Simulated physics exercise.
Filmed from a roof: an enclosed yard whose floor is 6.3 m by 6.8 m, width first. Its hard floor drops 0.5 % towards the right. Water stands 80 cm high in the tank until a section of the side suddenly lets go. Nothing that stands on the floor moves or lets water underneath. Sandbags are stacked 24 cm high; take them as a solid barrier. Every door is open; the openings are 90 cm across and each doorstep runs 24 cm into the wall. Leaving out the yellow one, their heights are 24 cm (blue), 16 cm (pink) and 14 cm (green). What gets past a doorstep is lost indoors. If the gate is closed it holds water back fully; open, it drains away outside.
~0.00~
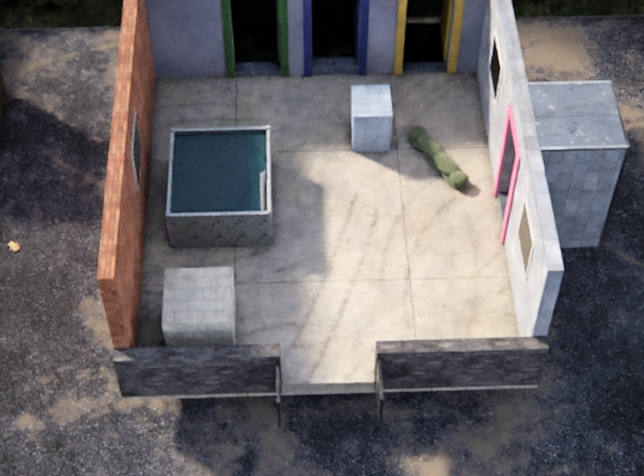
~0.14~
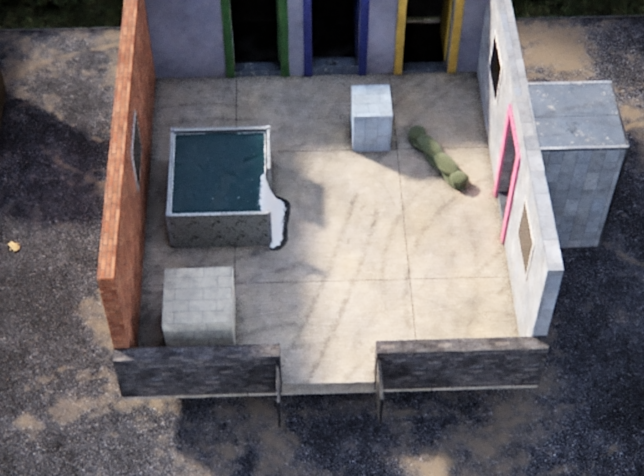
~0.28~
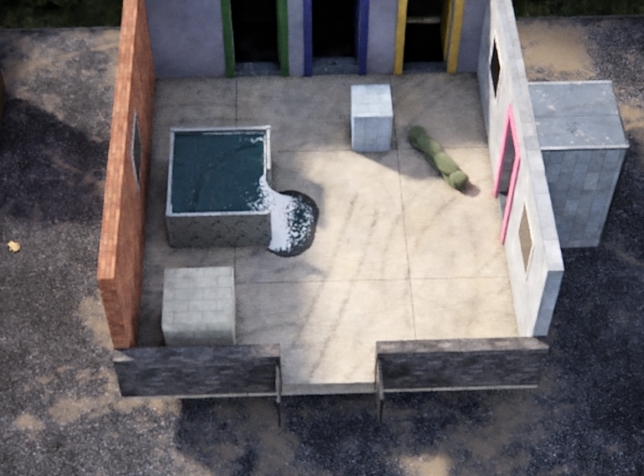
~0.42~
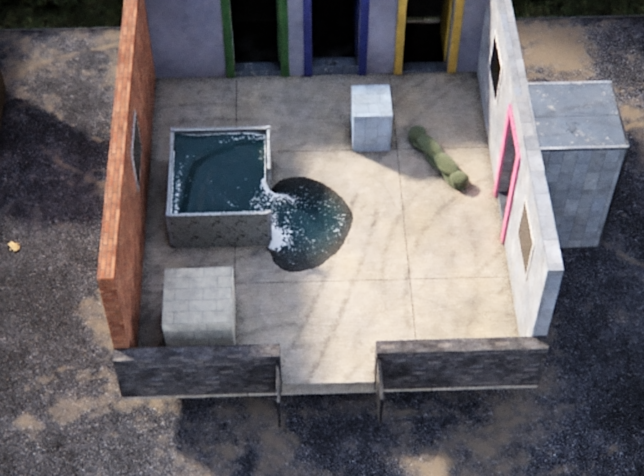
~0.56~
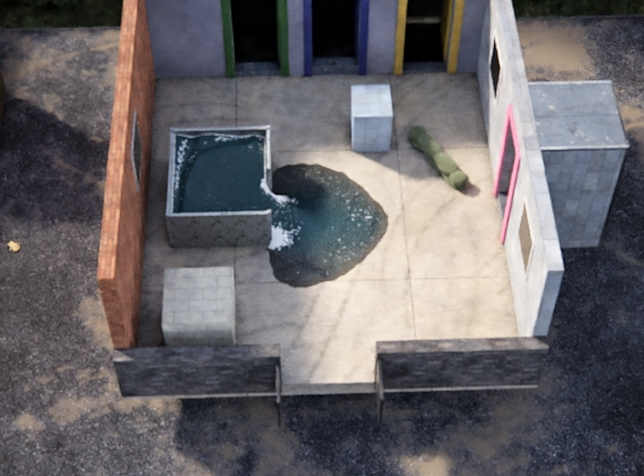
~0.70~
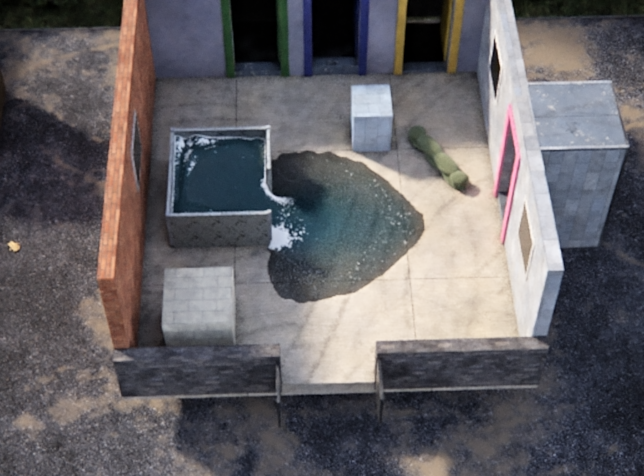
At first, dark water sits still in a square tank on the left of a walled yard. Then it pours out through the tank's right side, foaming white, and spreads rightward across the pale floor, growing into a broad, dark pool while the water inside the tank churns.
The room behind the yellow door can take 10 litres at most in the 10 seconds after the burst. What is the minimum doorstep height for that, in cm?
About 8 cm.
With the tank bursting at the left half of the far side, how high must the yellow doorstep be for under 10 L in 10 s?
Some 17 cm.
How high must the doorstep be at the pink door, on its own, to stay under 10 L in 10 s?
Roughly 27 cm at pink.
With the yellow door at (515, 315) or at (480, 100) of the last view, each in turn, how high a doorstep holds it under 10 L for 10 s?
About 20 and 7.5 cm.
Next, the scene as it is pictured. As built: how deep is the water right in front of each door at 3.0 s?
Depths in cm: Blue 3, pink 23, yellow 0, green 0.
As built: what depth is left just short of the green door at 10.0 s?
Roughly 3.0 cm deep.
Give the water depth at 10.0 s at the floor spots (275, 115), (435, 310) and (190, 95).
About 3, 7 and 3 cm.
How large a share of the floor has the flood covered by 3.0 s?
About 50 per cent.
After 1.4 s water covers 35 % of the floor, deepest (37 cm) near (279, 232); it has not reached the yellow door.
After 3.0 s water covers 50 % of the floor, deepest (30 cm) near (507, 319); it has not reached the yellow door.
After 10.0 s water covers 90 % of the floor, deepest (10 cm) near (503, 365); 7 cm at the yellow door, 39 litres in over its 6 cm doorstep.
At the yellow door as built, the water arrived by 3.2 s and peaked near 10 cm at 7.2 s.
Run again over the same 10 s with other heights there, 23 litres in over 7 cm, 2 litres over 9.5 cm. The limit of 10 litres is kept from about 8 cm up.
